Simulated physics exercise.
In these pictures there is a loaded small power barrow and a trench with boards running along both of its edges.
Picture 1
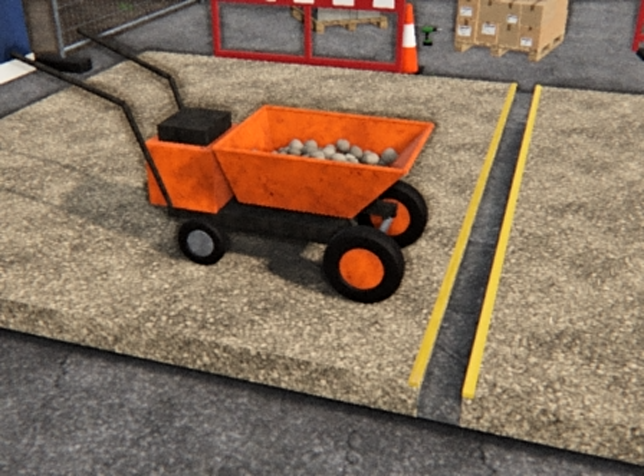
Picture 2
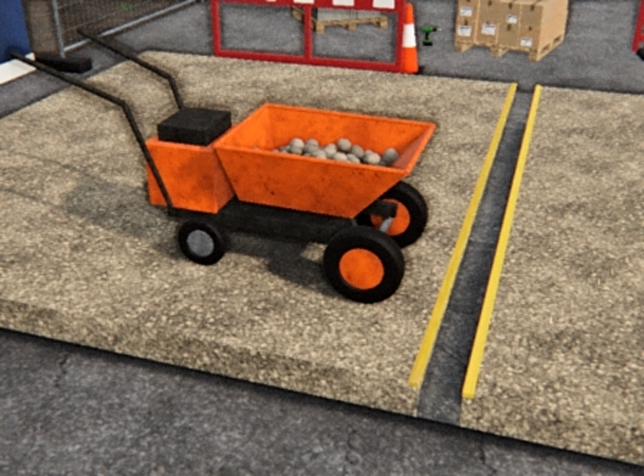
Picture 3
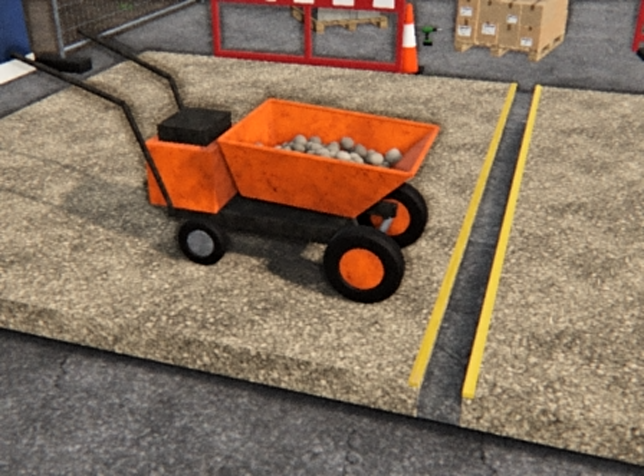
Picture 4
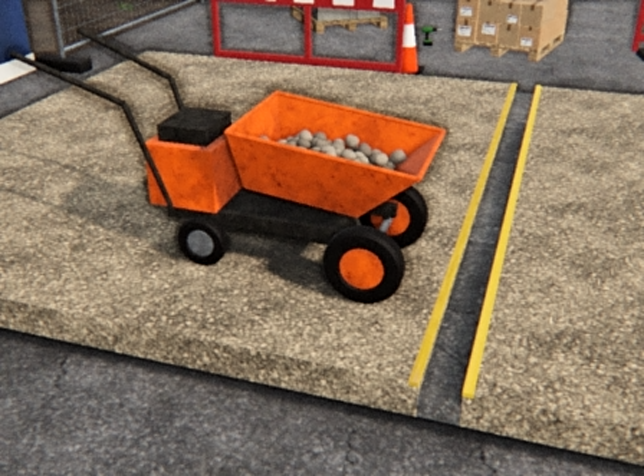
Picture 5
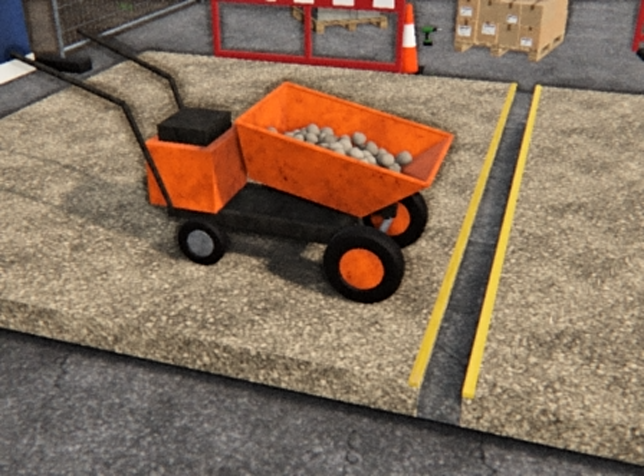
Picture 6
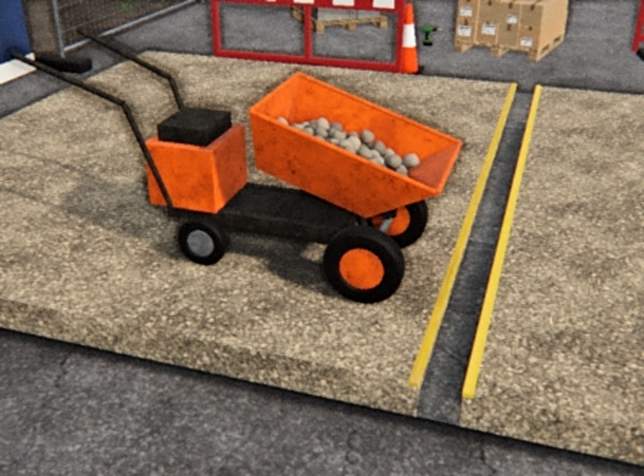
The orange skip of a small barrow loaded with pebbles tilts forward toward the right.
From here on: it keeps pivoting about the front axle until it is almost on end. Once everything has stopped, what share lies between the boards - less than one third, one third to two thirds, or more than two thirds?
Between the boards lies less than one third.
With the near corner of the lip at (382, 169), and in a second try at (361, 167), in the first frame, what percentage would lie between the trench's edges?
Close to 30 in a hundred, and close to 50 in a hundred.
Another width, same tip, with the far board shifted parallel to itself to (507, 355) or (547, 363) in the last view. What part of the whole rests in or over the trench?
Estimated share: Try 1 approx. 40 in a hundred, try 2 approx. 80 in a hundred.
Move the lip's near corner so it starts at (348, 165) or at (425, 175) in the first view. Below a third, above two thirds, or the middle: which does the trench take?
The middle third; then less than a third.
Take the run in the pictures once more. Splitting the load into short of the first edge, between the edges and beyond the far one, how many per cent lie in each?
Shares - short: 0 %, between: 10 %, beyond: 90 %.
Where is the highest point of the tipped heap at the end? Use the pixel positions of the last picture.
The peak ends up near (513, 280).
Soon after the last picture, skip tipped steeply; all in the skip.
A little later, skip tipped steeply; nearly all in the skip; a stray few beyond it; a stray few falling.
Later still, skip tipped right over; about a quarter in the skip; most beyond it.
By the end, skip tipped right over; a small part in or heaped over the trench; nearly all beyond it.
